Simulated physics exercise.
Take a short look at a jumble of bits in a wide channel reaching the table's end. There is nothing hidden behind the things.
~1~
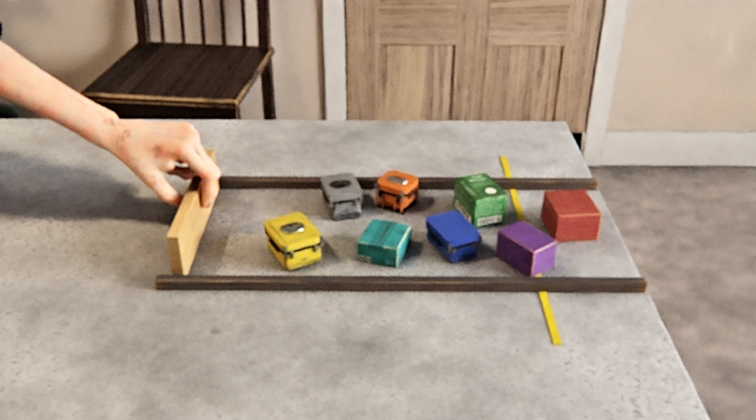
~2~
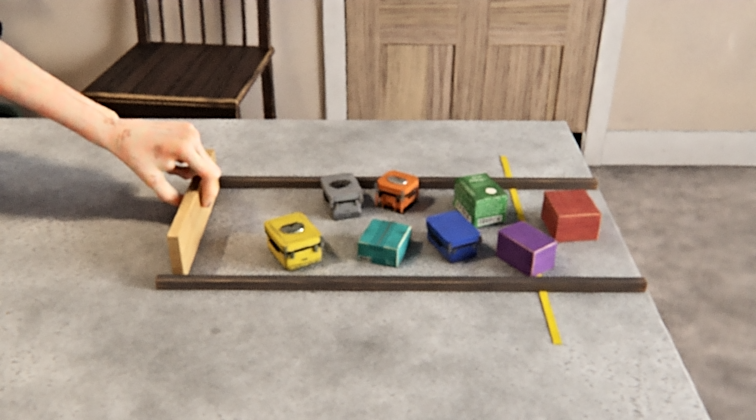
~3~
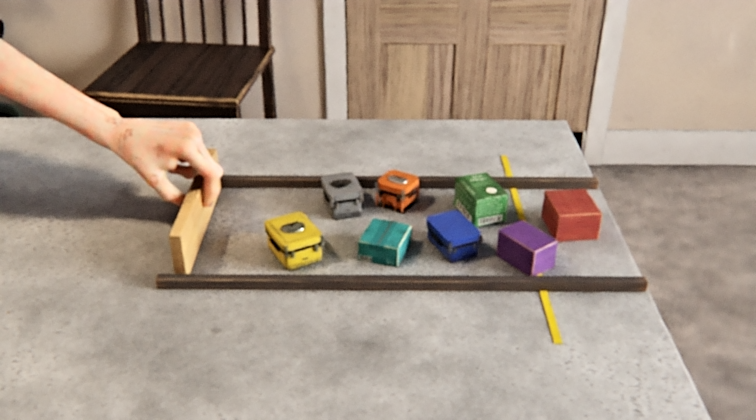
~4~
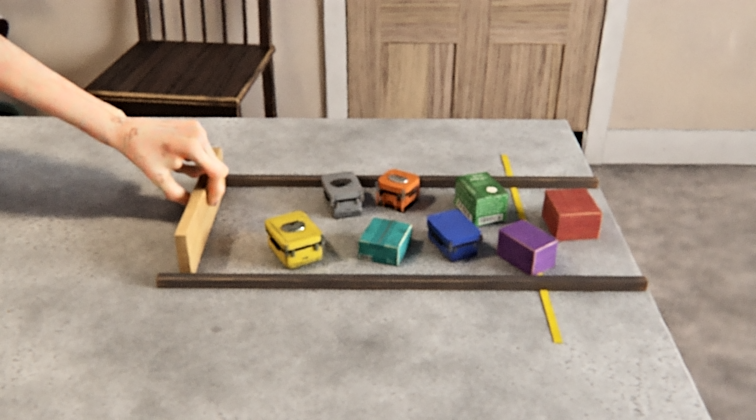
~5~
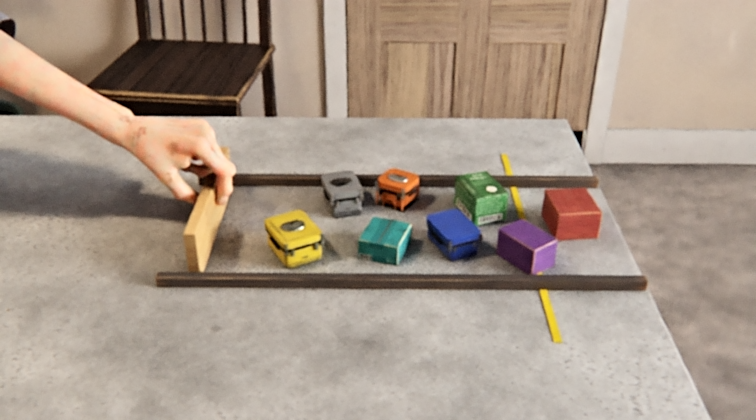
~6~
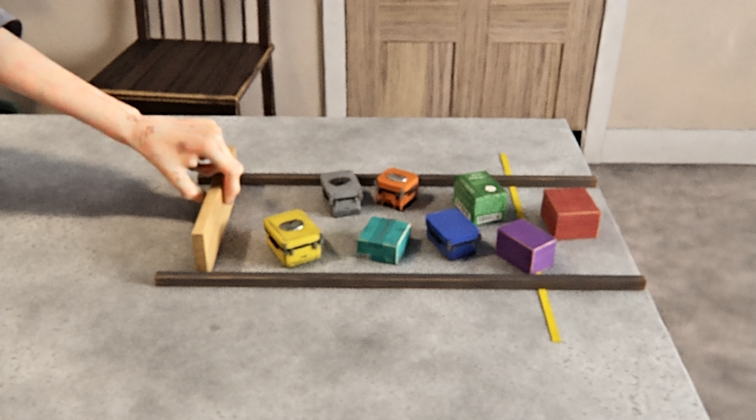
On a grey tabletop seen from slightly above, with a wooden chair and a panelled door behind, two dark rails form a channel crossed near its right end by yellow tape. Inside sit grey and orange cases, a green box and a red block, with a yellow case, turquoise box, blue case and purple block nearer. A hand at left slides an upright wooden board slightly rightward, while the objects stay essentially still.
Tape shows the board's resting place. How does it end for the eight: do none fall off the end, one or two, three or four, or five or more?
It ends with one or two off the end.
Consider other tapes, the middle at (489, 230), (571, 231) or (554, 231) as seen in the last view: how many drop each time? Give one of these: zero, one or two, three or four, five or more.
One after another: No fall at all, 5 or more, either three or four.
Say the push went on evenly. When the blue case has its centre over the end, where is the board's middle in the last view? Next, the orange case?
(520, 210) and (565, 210), more or less.
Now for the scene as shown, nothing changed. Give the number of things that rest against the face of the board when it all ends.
The number is 2.
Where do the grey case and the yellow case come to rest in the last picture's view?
The grey case comes to rest at (535, 197), and the yellow case comes to rest at (555, 246).
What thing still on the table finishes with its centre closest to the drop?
The one you want is the blue case.
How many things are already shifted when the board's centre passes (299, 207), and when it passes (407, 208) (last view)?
1 by the first point, 7 by the second.
Early on, none off yet; red block at rest near (570, 213); purple block at rest near (525, 247); green box at rest near (480, 197).
A while later, none off yet; red block at rest near (570, 213); purple block travelled a little near (547, 248); green box moving near (489, 198).
Further along, none off yet; red block travelled about its own width near (603, 210); purple block travelled well along near (625, 254); green box travelled about its own width near (544, 203).
Finally, the number that fall off is one or two; lost, purple block and red block.
